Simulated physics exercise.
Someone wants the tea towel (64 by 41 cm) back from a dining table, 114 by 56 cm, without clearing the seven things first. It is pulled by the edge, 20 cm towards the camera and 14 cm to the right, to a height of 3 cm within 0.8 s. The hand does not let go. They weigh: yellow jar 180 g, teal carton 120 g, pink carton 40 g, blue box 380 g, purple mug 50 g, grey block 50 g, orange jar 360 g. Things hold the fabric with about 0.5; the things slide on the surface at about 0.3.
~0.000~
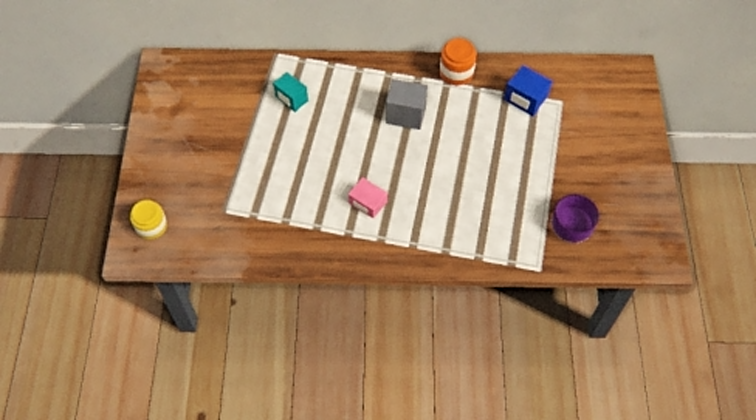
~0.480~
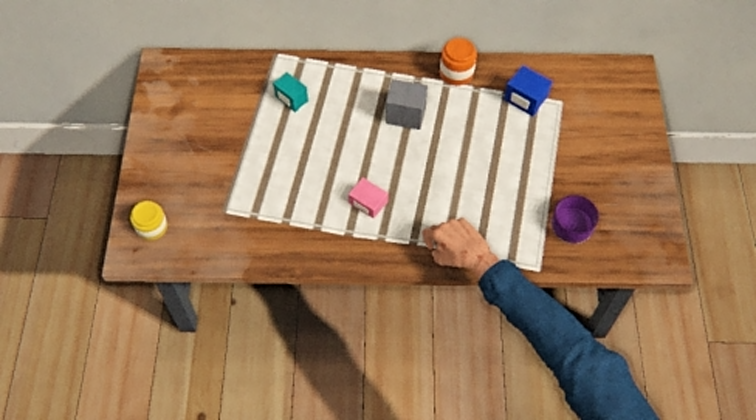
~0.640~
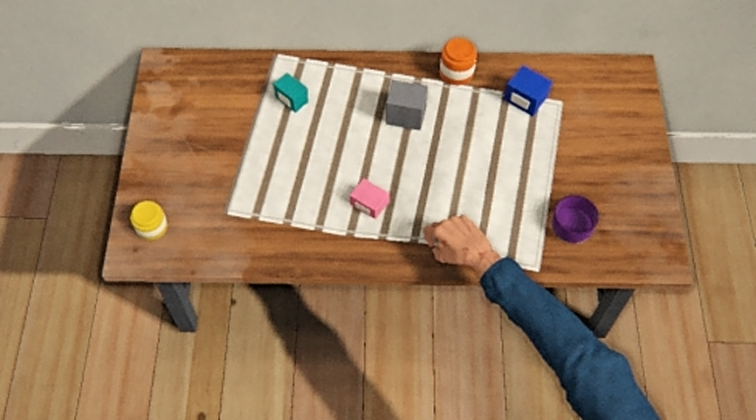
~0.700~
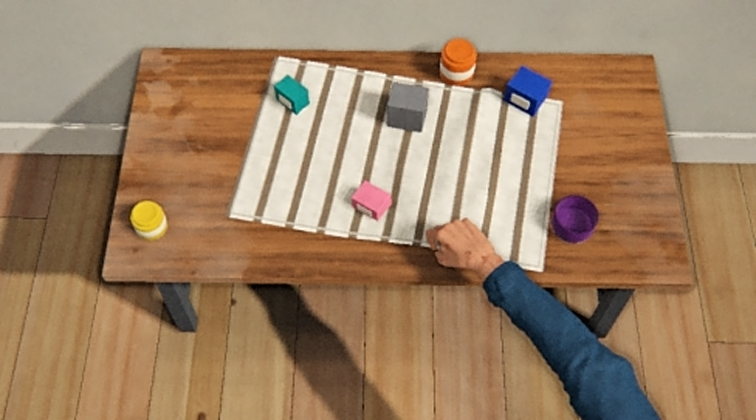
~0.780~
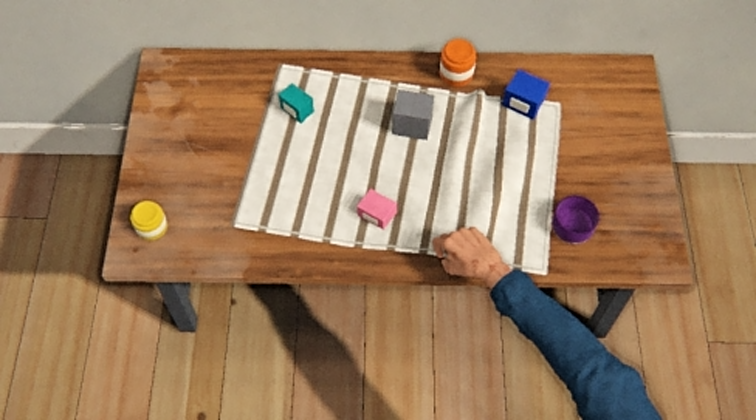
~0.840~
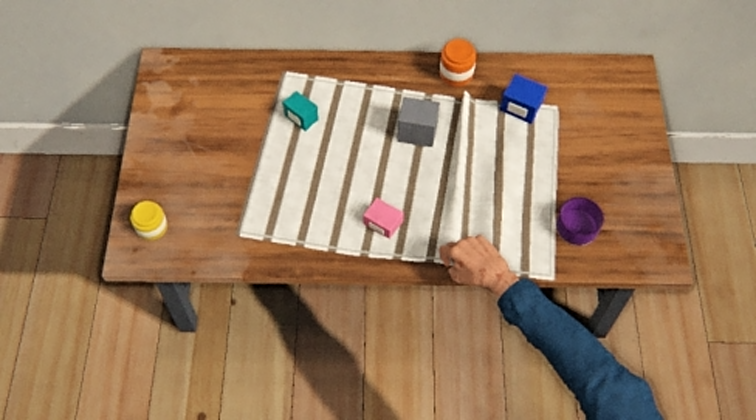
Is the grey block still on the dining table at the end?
The grey block remains up there.
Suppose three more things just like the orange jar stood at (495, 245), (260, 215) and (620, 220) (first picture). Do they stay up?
In that order: Drops off, goes over, remains.
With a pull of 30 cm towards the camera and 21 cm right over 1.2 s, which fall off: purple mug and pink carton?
Then: Purple mug stays on, pink carton goes over.
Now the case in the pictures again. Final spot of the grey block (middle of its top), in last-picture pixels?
At about (465, 191).
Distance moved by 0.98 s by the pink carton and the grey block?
About: Pink carton 10 cm, grey block 10 cm.
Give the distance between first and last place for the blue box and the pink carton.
Blue box 15 cm, pink carton over the edge.
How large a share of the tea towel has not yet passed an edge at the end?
Some 65 per cent of it.
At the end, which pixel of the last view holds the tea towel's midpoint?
Near (470, 251).
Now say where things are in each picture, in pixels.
The first picture shows grey block (407, 93); tea towel corners (222, 212) (274, 54) (562, 102) (540, 271).
The second picture shows tea towel corners (222, 212) (274, 54); grip (432, 247).
The third picture shows tea towel corners (223, 213) (274, 54); grip (433, 245).
The fourth picture shows teal carton (291, 87); pink carton (371, 196); grey block (408, 96); tea towel corners (225, 216) (275, 57); grip (436, 248).
The fifth picture shows teal carton (296, 96); blue box (528, 86); pink carton (377, 205); tea towel corners (230, 226) (279, 64); grip (442, 256).
The sixth picture shows grey block (419, 111); tea towel corners (235, 235) (283, 72) (558, 107) (554, 280); grip (449, 264).
At 1.0 s, 95 % of the tea towel is still over the top; grey block 11 cm off its start, pink carton 12 cm off its start, teal carton 12 cm off its start.
At 1.1 s, 85 % of the tea towel is still over the top; grey block 17 cm off its start, pink carton 18 cm off its start, teal carton 18 cm off its start.
At 1.3 s, 75 % of the tea towel is still over the top; grey block 23 cm off its start at (465, 177), pink carton 25 cm off its start at (435, 300), teal carton 25 cm off its start at (340, 175).
At 1.4 s, 65 % of the tea towel is still over the top; grey block 25 cm off its start, teal carton 29 cm off its start, pink carton 27 cm off its start.
At 3.0 s, 65 % of the tea towel is still over the top; grey block 26 cm off its start at (465, 191), teal carton 30 cm off its start at (341, 199), pink carton over the edge, blue box 17 cm off its start at (512, 147).
